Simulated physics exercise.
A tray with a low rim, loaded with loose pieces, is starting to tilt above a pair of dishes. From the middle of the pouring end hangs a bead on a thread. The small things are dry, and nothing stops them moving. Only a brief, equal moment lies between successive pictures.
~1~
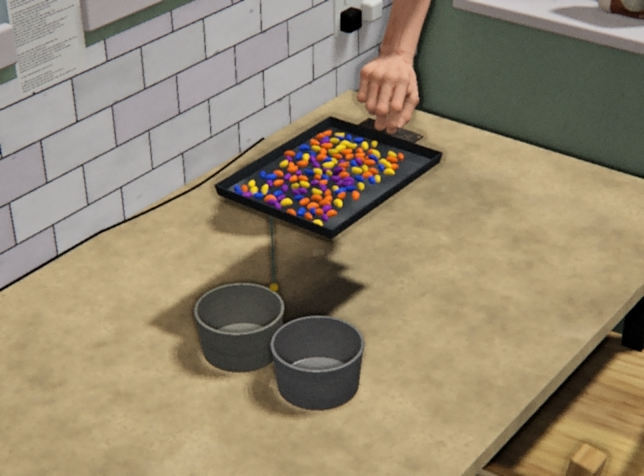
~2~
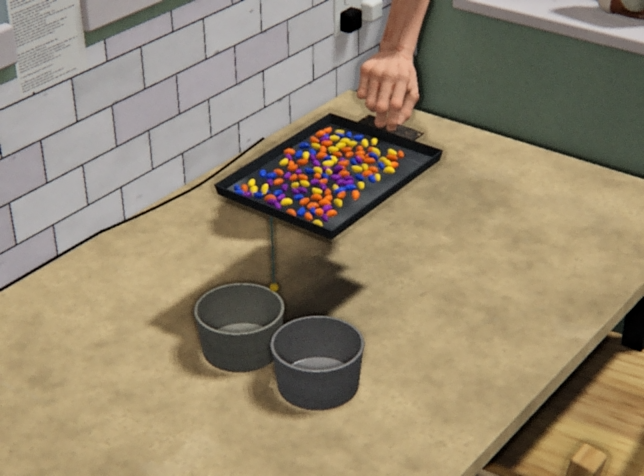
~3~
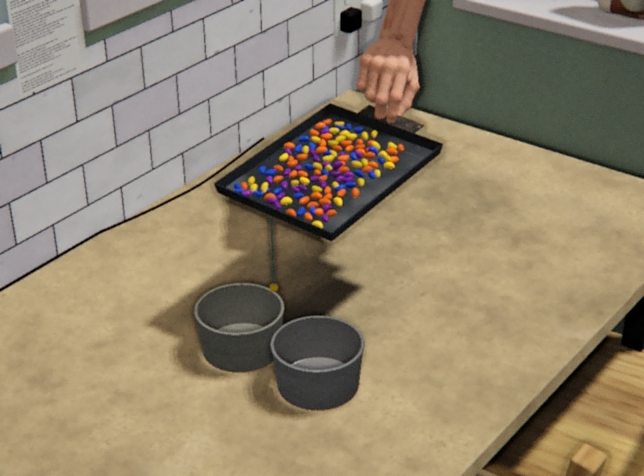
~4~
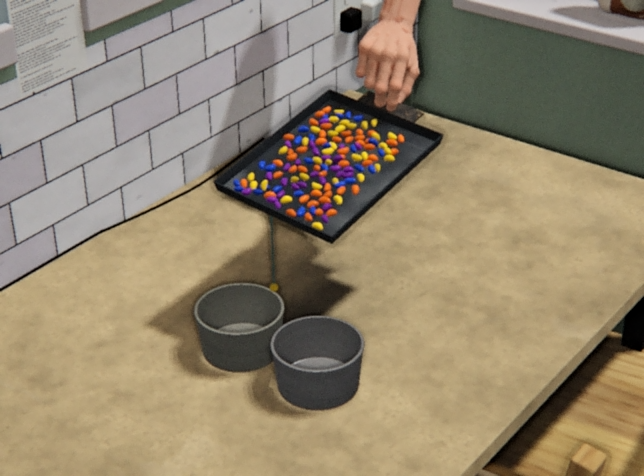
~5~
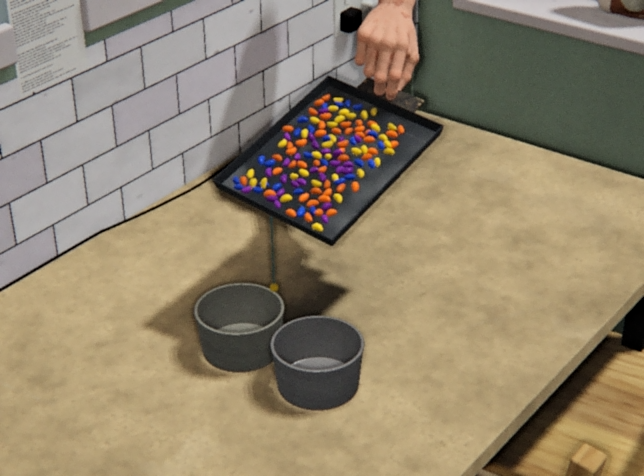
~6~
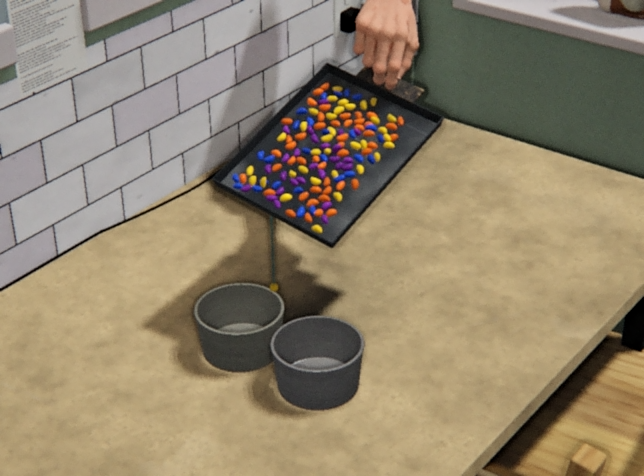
The clip opens on a hand gripping the far end of a dark tray of colourful jelly beans above two grey dishes on a counter. The hand steadily raises that end, steepening the tray, and its near edge gradually dips toward the right corner while the beans keep their places on it.
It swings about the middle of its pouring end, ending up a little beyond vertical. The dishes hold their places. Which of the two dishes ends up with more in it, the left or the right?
The right one.
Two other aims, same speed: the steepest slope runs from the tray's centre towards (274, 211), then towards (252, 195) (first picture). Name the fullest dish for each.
First case: The dish at left. Second case: The dish at left.
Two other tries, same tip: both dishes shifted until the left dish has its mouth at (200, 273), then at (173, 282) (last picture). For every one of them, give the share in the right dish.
It would be near 30 per cent first and near 10 per cent second.
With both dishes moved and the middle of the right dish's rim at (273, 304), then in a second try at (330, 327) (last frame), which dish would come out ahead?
For the first place, the dish on the right side; for the second, the dish on the right side.
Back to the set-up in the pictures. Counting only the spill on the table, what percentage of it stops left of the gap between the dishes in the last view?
Close to 20 %.
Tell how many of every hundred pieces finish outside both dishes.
I'd put it close to 40 per cent.
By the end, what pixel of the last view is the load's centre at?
I'd say the middle ends up at about (309, 369).
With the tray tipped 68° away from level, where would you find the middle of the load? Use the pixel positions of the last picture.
Close to (314, 195).
Soon, tray tipped steeply; nearly all on the tray; a stray few in the air.
A while on, tray tipped past a quarter turn; about half on the tray; about a quarter in the right dish; a stray few in the left dish; a stray few outside both; about a third in the air.
Towards the end, tray tipped past a quarter turn; about half in the right dish; a small part in the left dish; about a third outside both.
Finally, tray tipped past a quarter turn; about half in the right dish; a small part in the left dish; about a third outside both.
